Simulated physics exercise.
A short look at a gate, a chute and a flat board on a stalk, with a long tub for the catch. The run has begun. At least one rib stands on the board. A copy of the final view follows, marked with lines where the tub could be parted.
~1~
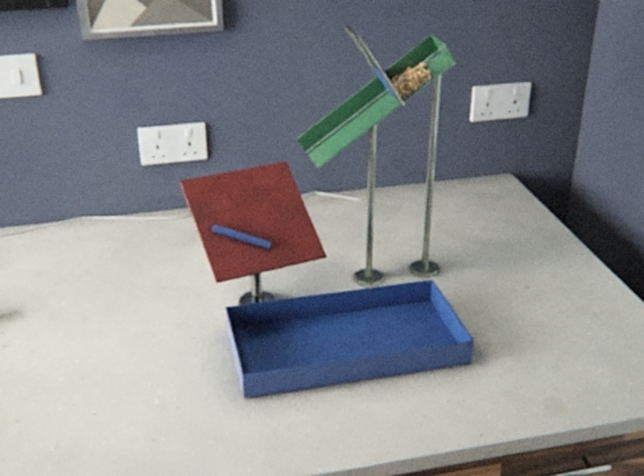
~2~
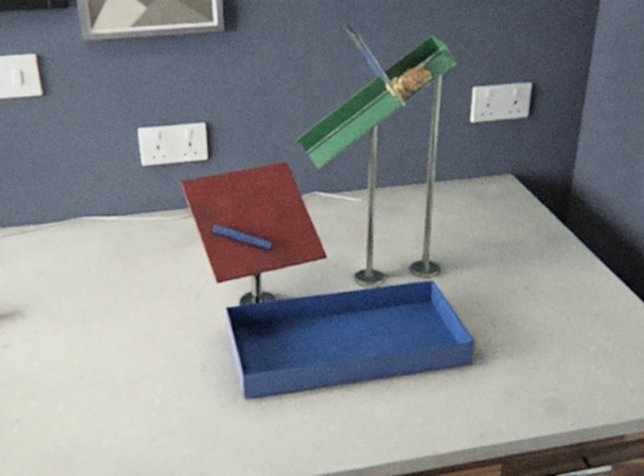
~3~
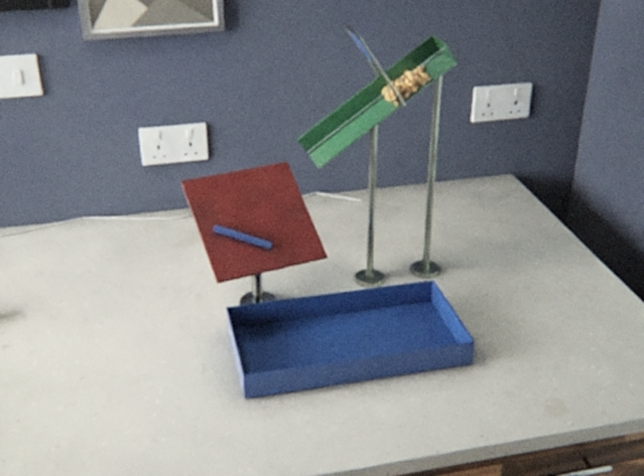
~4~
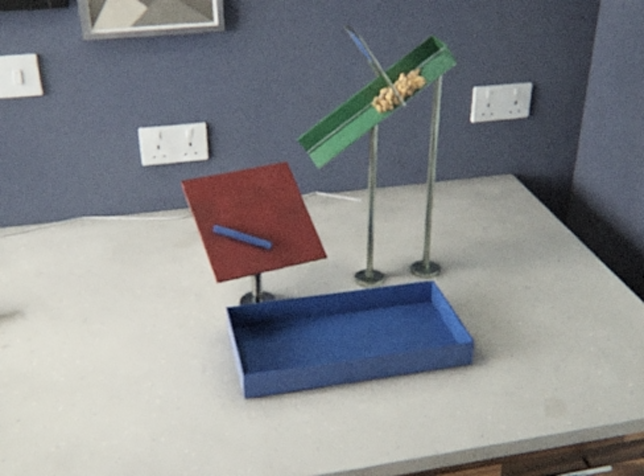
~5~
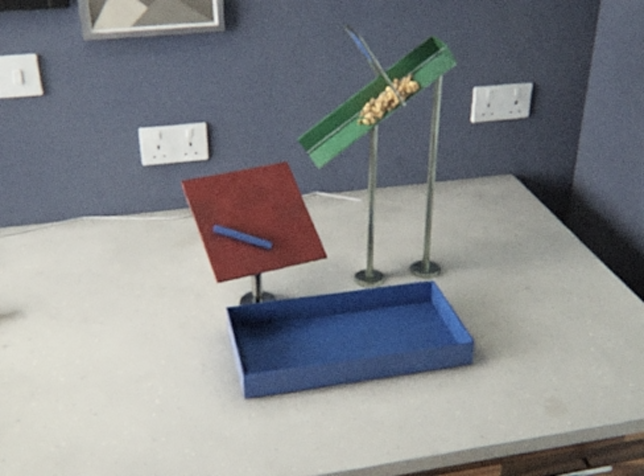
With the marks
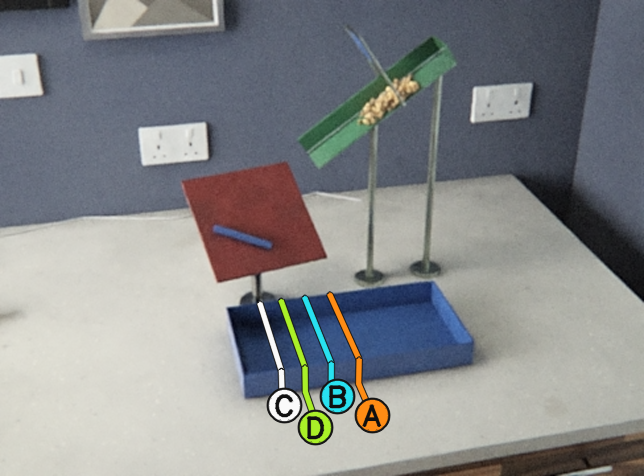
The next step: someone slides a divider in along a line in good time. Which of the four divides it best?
B.
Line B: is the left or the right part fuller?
The left side.
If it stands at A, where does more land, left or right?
Left.
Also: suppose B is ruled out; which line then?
The answer is D.
On the marked copy, line A crosses the front rim at (358, 358); line B crosses the front rim at (331, 362); line C crosses the front rim at (281, 370); line D crosses the front rim at (304, 366).
Choosing A, of what is caught, all on the left of the divider, none on the right.
Choosing B, of what is caught, about two thirds on the left of the divider, about a third on the right.
Choosing C, of what is caught, a small part on the left of the divider, nearly all on the right.
Choosing D, of what is caught, about a quarter on the left of the divider, most on the right.
